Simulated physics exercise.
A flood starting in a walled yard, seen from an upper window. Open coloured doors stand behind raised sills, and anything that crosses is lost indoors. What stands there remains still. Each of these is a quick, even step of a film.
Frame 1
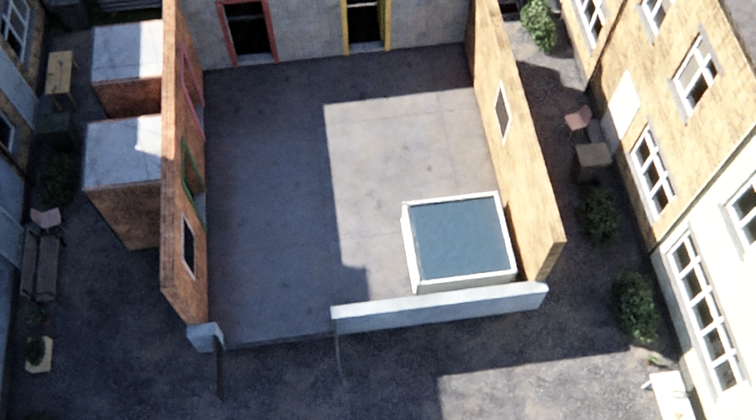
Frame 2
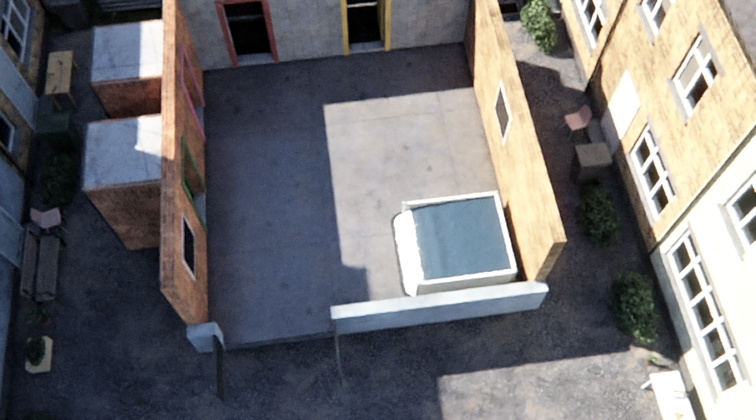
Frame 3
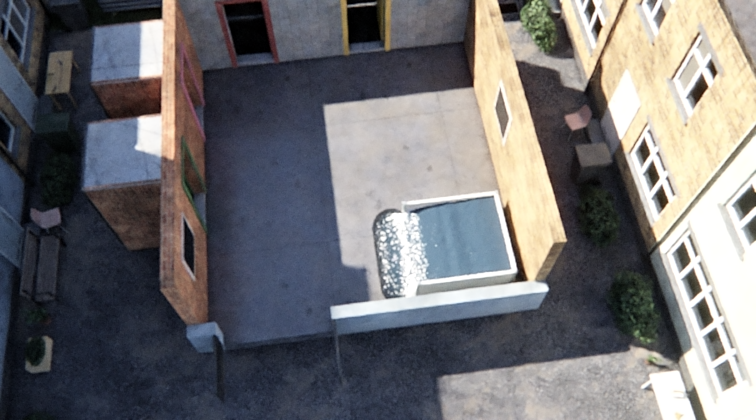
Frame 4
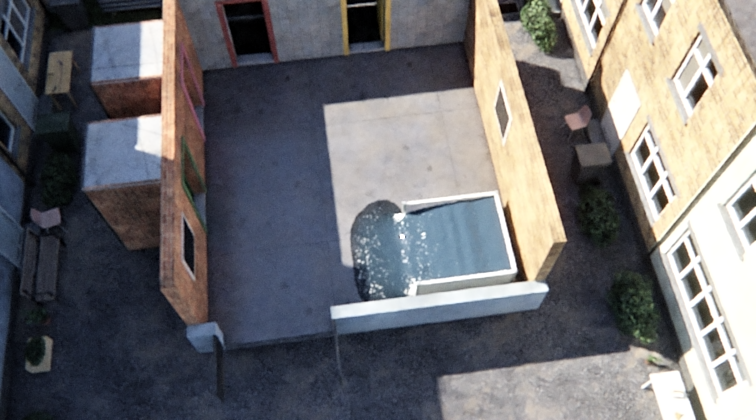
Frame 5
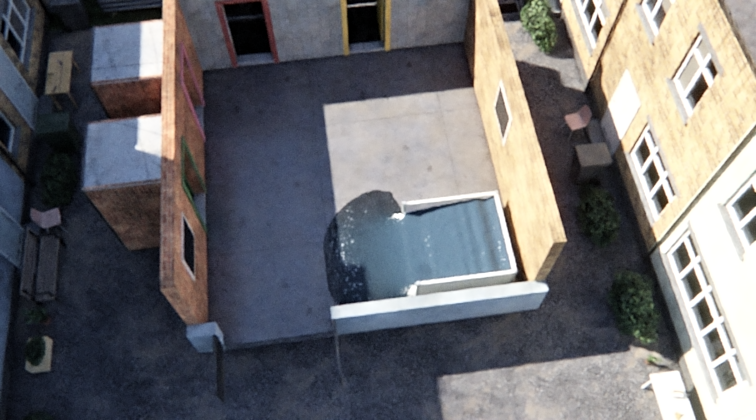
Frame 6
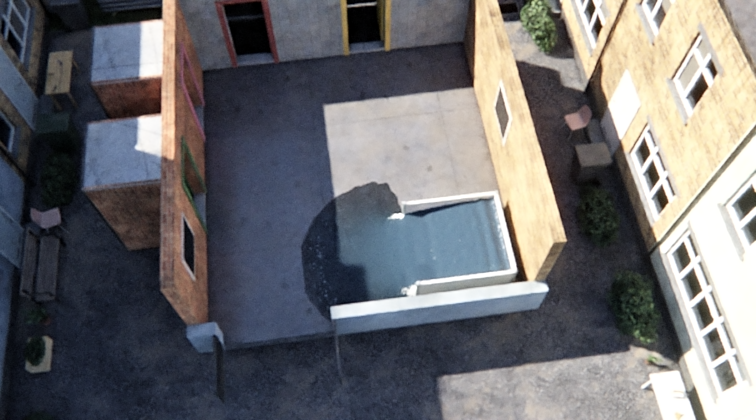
Water bursts from the left side of a tank and spreads leftward across a walled yard.
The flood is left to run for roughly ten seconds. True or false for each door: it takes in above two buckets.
The red door, false; the yellow door, false; the green door, true; the pink door, false.
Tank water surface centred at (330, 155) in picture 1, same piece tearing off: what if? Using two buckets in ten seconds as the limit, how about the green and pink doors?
Log: Green breaks the limit; pink breaks the limit.
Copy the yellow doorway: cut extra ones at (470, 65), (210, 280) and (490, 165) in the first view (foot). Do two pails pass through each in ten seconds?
First door doesn't reach it, second door gets past it, third door doesn't reach it.
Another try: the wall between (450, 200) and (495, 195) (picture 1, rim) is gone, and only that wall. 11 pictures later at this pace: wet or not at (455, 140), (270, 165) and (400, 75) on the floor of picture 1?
Going in your order, I'd say drenched, then still bare, then drenched.
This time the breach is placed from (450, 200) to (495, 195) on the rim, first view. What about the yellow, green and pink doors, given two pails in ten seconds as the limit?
The yellow door tops the limit, the green door stays within the limit, and the pink door tops the limit.
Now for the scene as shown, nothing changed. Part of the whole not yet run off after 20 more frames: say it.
I make it 88 per cent.
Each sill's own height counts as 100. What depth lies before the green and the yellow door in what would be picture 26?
Near 230 per cent and 0 per cent, respectively.
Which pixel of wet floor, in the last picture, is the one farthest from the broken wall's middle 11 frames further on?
Somewhere around (206, 188).
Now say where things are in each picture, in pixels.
In the first frame, the tank at (458, 238) is whole and still.
In the second frame, the front is at (398, 218), out from the gap at (412, 252).
In the third frame, the front is at (387, 214), out from the gap at (412, 252).
In the fourth frame, the front is at a hidden place, out from the gap at (412, 252).
In the fifth frame, the front is at (330, 234), out from the gap at (412, 252).
In the sixth frame, the front is at (306, 247), out from the gap at (412, 252).
A moment on, water covers 30 % of the floor; the red door not reached, the yellow door not reached, the green door not reached, the pink door not reached.
Next, water covers 40 % of the floor; the red door not reached, the yellow door not reached, the green door under two buckets in, the pink door not reached.
Then, water covers 45 % of the floor; the red door not reached, the yellow door not reached, the green door over two buckets in, the pink door wet at the sill, nothing in.
Later, water covers 55 % of the floor; the red door wet at the sill, nothing in, the yellow door not reached, the green door far over two buckets in, the pink door wet at the sill, nothing in.
In the end, water covers 70 % of the floor; the red door wet at the sill, nothing in, the yellow door wet at the sill, nothing in, the green door far over two buckets in, the pink door under two buckets in.
